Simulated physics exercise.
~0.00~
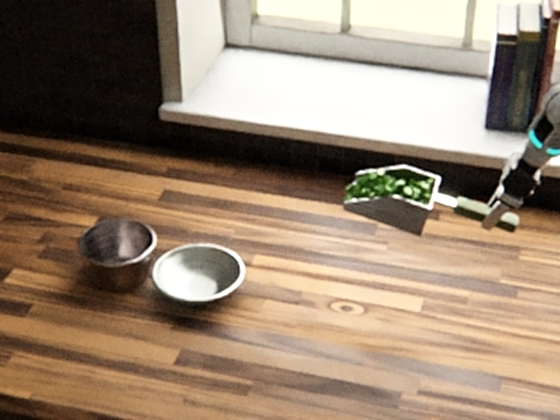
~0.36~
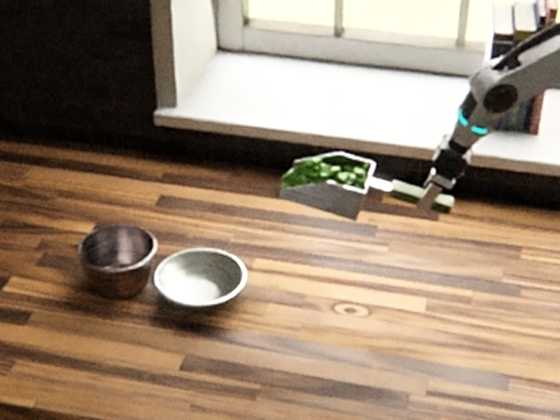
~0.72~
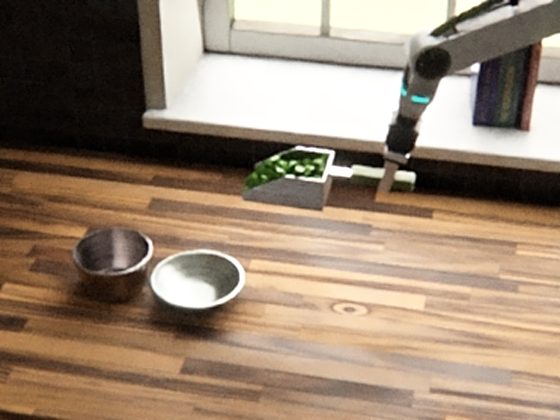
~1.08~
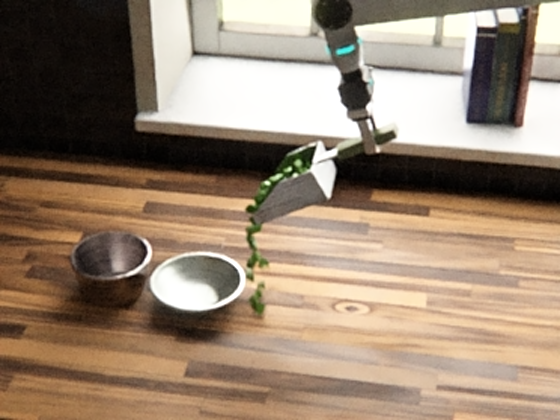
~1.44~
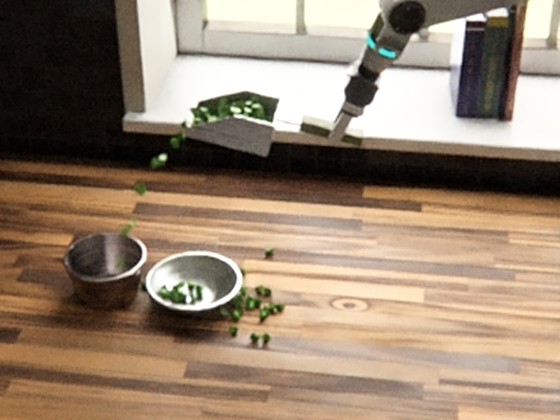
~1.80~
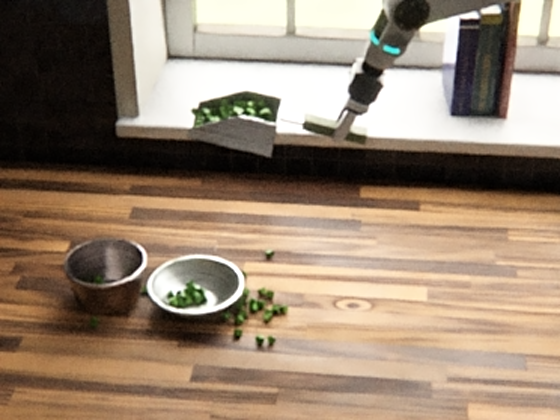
In the video, a robot arm carries a scoop of green vegetable dice left above a wooden table toward two bowls, tips it so pieces spill, then raises and levels it, leaving some in the bowls, some scattered on the table, and many still in the scoop.
